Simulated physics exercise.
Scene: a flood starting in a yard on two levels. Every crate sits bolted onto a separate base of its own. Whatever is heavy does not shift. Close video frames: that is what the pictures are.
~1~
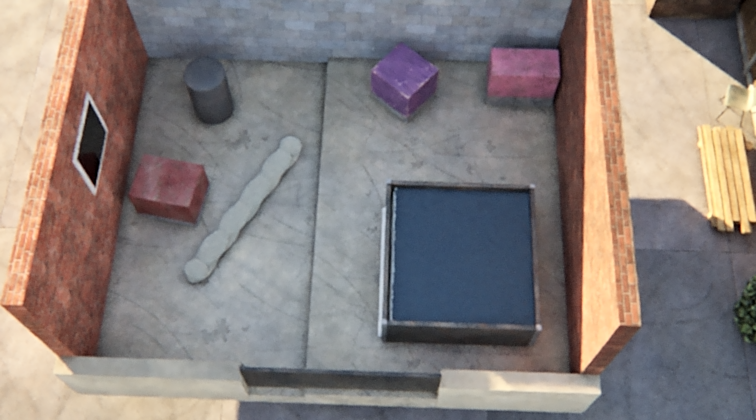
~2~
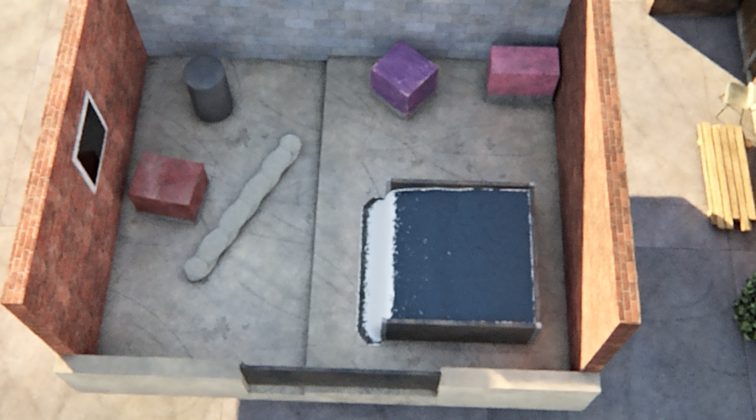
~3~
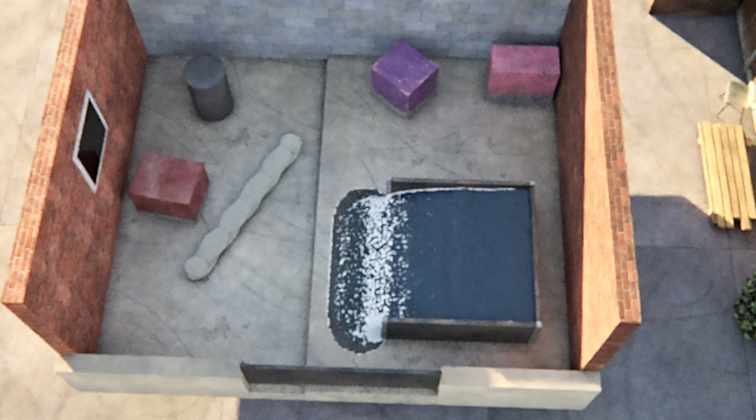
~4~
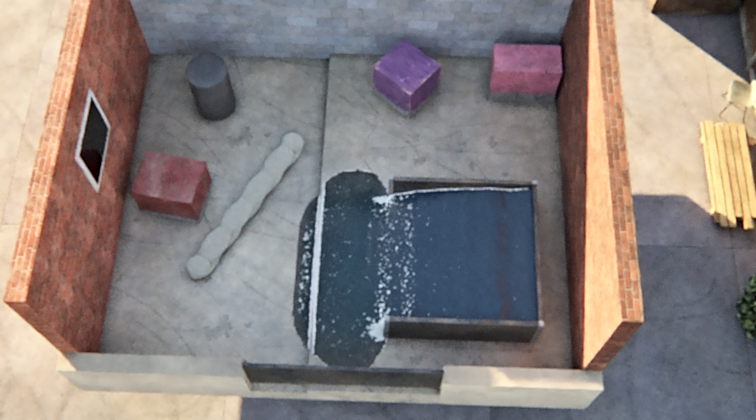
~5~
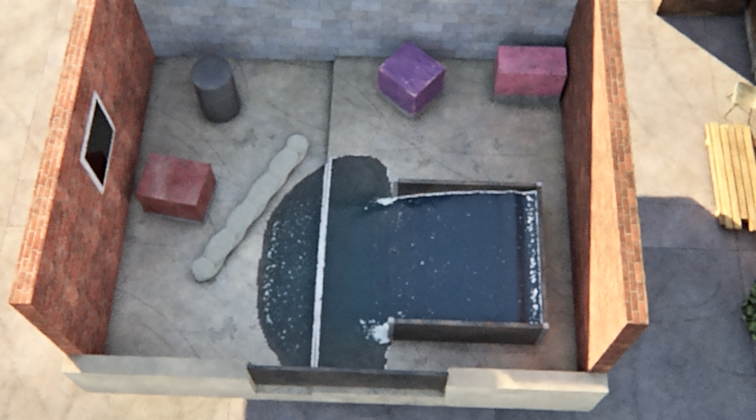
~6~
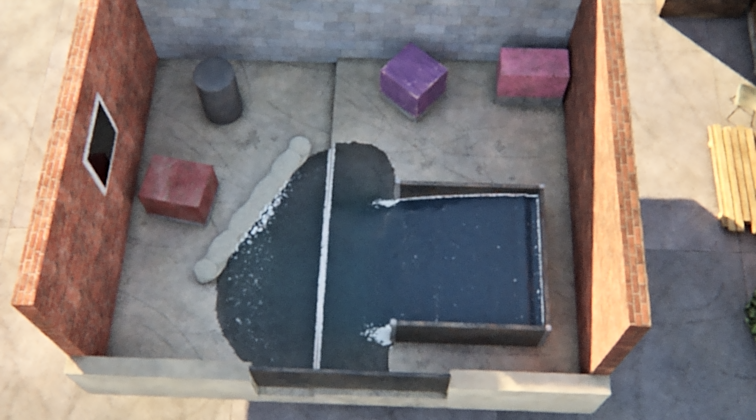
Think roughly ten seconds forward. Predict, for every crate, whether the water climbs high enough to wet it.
One by one: The purple crate will be out of the water's reach; the red crate will be within the water's reach; the pink crate will be out of the water's reach.
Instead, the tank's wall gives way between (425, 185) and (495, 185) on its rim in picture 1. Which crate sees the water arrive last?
The one in red.
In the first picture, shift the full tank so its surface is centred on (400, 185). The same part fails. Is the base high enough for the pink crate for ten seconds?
The pink crate is untouched.
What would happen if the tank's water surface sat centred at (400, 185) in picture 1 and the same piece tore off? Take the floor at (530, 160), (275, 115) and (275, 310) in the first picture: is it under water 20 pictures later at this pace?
As listed: Not flooded, covered, wet.
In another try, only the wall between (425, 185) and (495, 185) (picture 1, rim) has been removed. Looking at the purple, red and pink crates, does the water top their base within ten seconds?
Going through them, the purple crate gets reached, the red crate gets reached and the pink crate gets reached.
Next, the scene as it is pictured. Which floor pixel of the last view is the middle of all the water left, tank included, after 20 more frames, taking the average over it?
Somewhere near (257, 258).
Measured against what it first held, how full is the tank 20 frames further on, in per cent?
Roughly 16 %.
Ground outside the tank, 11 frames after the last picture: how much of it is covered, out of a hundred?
I'd put it at roughly 50 per cent.
A moment on, water covers 40 % of the floor; the purple crate not reached, the red crate water round its plinth, the pink crate not reached.
Next, water covers 50 % of the floor; the purple crate not reached, the red crate water round its plinth, the pink crate not reached.
Then, water covers 60 % of the floor; the purple crate not reached, the red crate water round its plinth, the pink crate not reached.
Later, water covers 65 % of the floor; the purple crate water round its plinth, the red crate water round its plinth, the pink crate not reached.
In the end, water covers 70 % of the floor; the purple crate stayed above the water, the red crate was topped, the pink crate stayed above the water.
